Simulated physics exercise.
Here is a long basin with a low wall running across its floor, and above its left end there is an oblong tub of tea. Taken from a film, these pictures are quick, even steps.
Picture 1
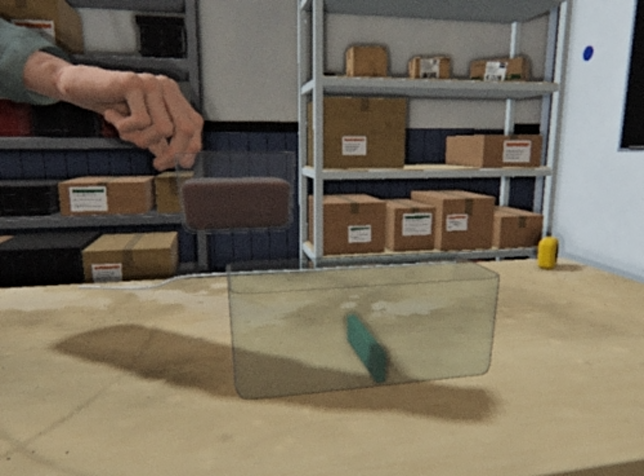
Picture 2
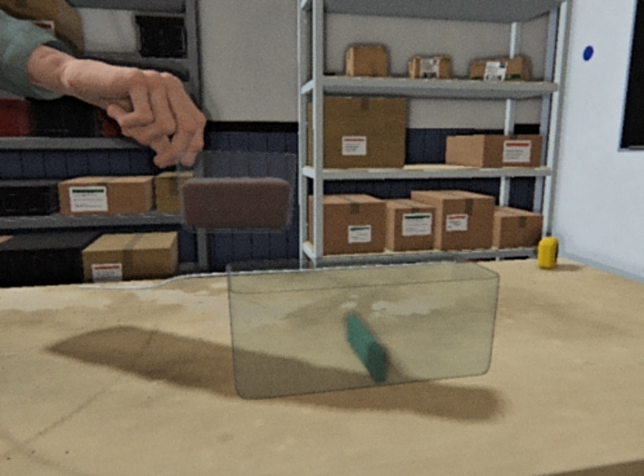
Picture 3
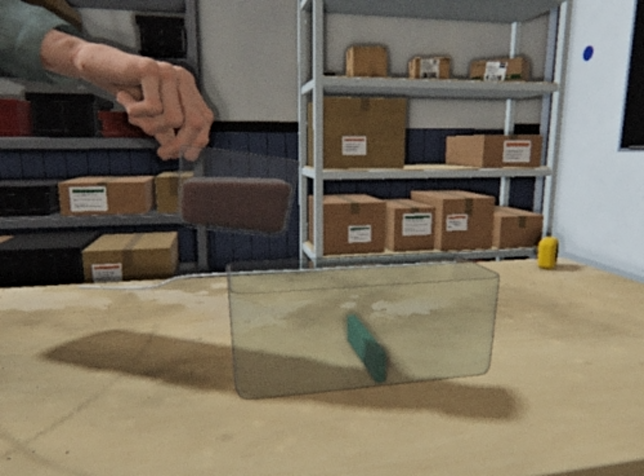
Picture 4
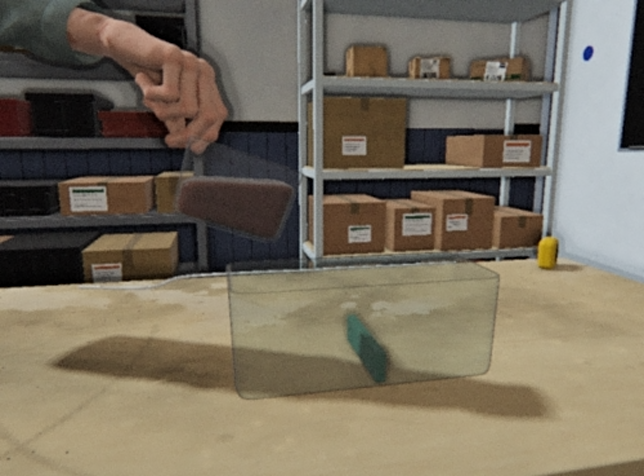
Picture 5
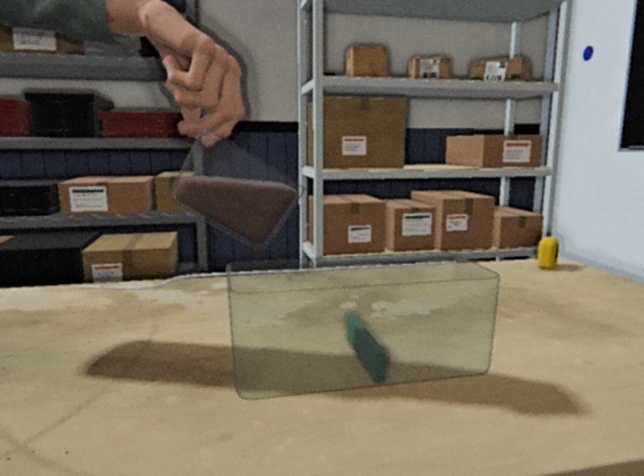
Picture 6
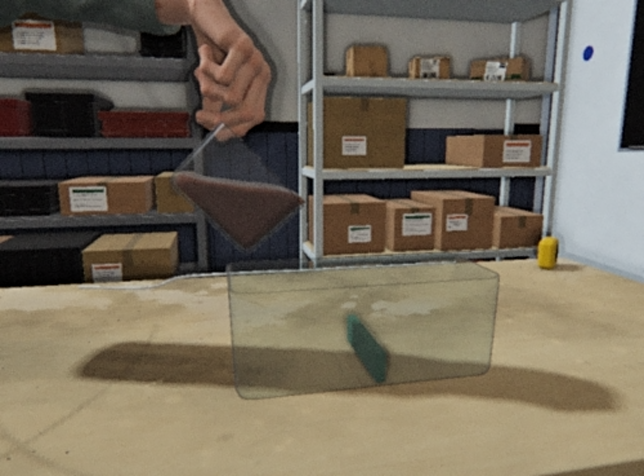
A hand steadily tilts a clear tub of brown liquid rightward above a long basin.
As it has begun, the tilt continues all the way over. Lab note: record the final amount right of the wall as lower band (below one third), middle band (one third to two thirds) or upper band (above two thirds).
The share right of the wall is a minor part, beneath one third.
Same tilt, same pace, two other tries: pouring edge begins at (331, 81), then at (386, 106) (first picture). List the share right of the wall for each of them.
It would come to near 55 per cent, and then near 80 per cent.
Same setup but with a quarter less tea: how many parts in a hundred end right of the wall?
It comes to around 10 percent.
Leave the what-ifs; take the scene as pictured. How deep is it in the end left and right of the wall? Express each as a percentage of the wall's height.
Once it is still, the left part shows 50 per cent and the right part 10.
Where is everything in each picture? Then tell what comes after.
The first frame shows tilt 0°; pouring edge (290, 154); surface from (183, 183) to (287, 180); the long basin's rim runs from (228, 279) to (475, 265); the wall's top is at (365, 333).
The second frame shows tilt 2°; pouring edge (291, 157); surface from (183, 182) to (287, 181).
The third frame shows tilt 9°; pouring edge (294, 163); surface from (184, 182) to (288, 183).
The fourth frame shows tilt 19°; pouring edge (298, 174); surface from (184, 181) to (290, 185).
The fifth frame shows tilt 32°; pouring edge (299, 188); surface from (181, 179) to (294, 187).
The sixth frame shows tilt 47°; pouring edge (297, 203); surface from (176, 174) to (293, 193); 1 per cent is over the edge.
A moment on, the oblong tub is tipped right over and 18 per cent is still to pour, 58 is left of the wall and 0 right of it.
Next, the oblong tub is tipped right over and 2 per cent is still to pour, 83 is left of the wall and 5 right of it.
Then the oblong tub is tipped right over and 0 per cent is still to pour, 81 is left of the wall and 15 right of it.
Later the oblong tub is tipped right over and 0 per cent is still to pour, 81 is left of the wall and 15 right of it.
At rest 81 per cent lies left of the wall, 15 right of it and 3 outside.
